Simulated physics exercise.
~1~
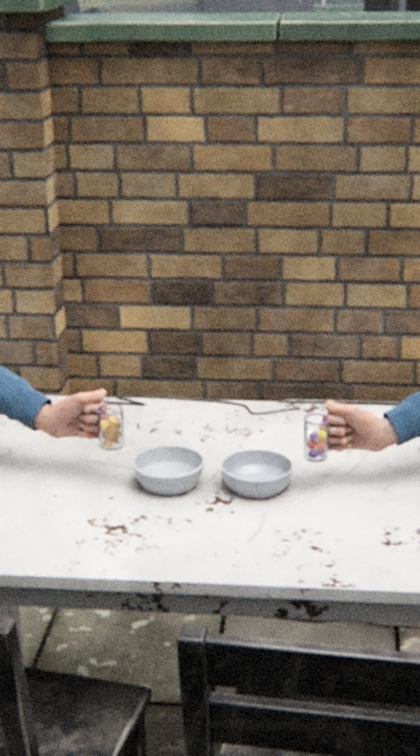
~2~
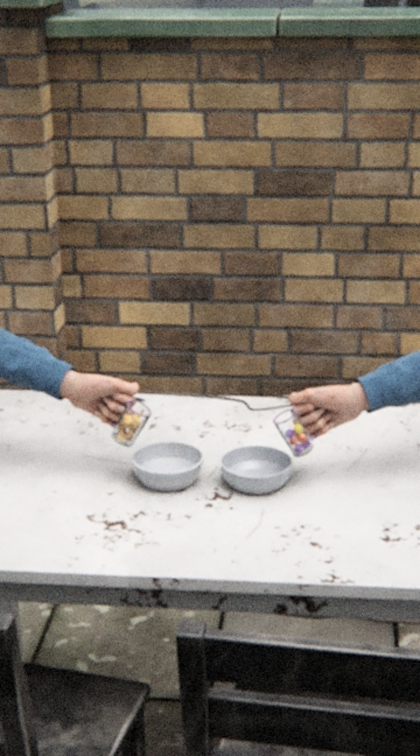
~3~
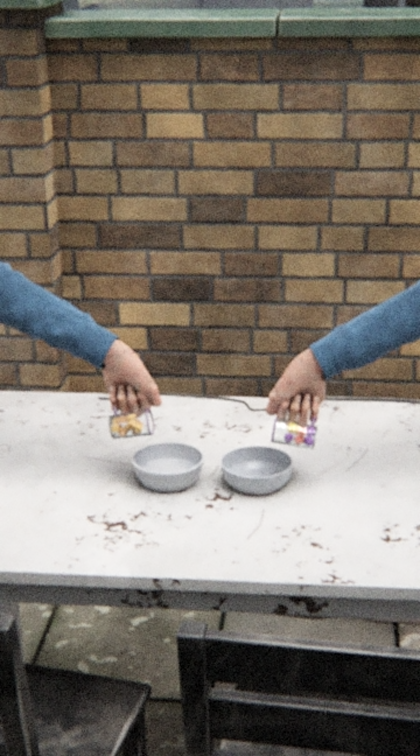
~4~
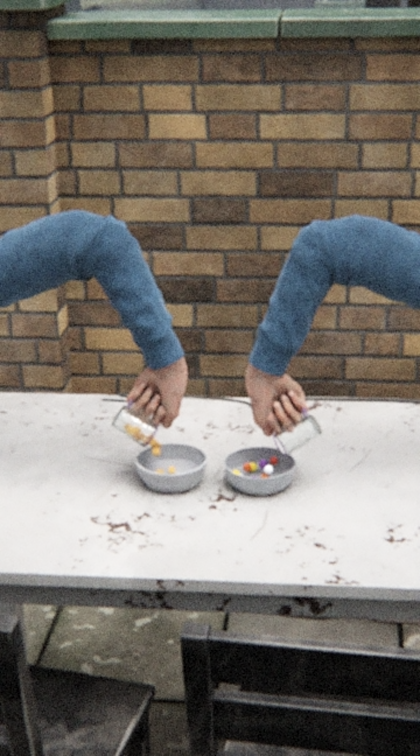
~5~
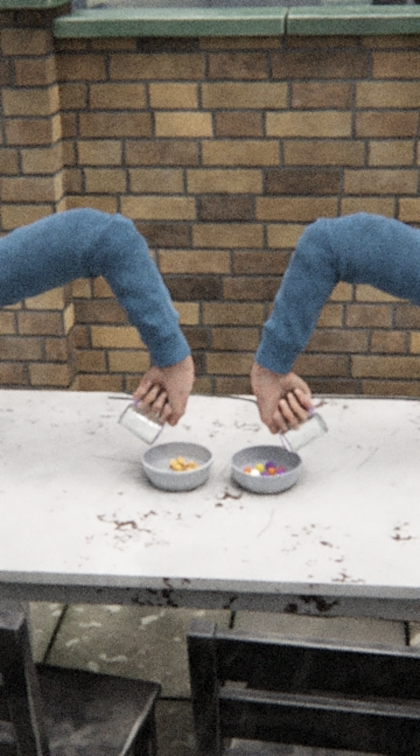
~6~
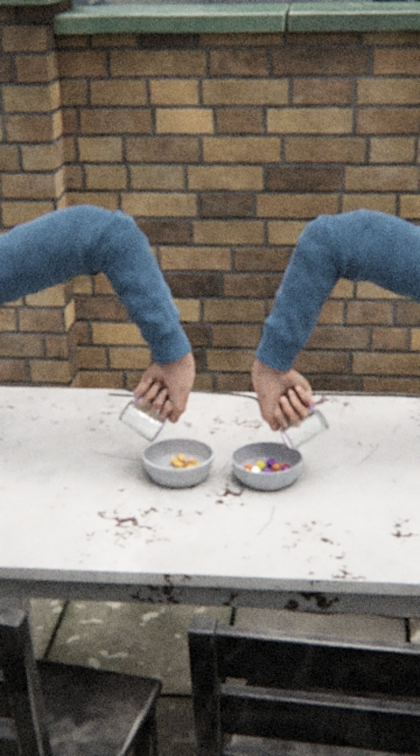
Two blue-sleeved arms reached in from either side of a white table and tipped clear cups of small colourful pieces over two grey bowls, the right one emptying sooner, until every piece lay in the bowls and the cups hung upside down.
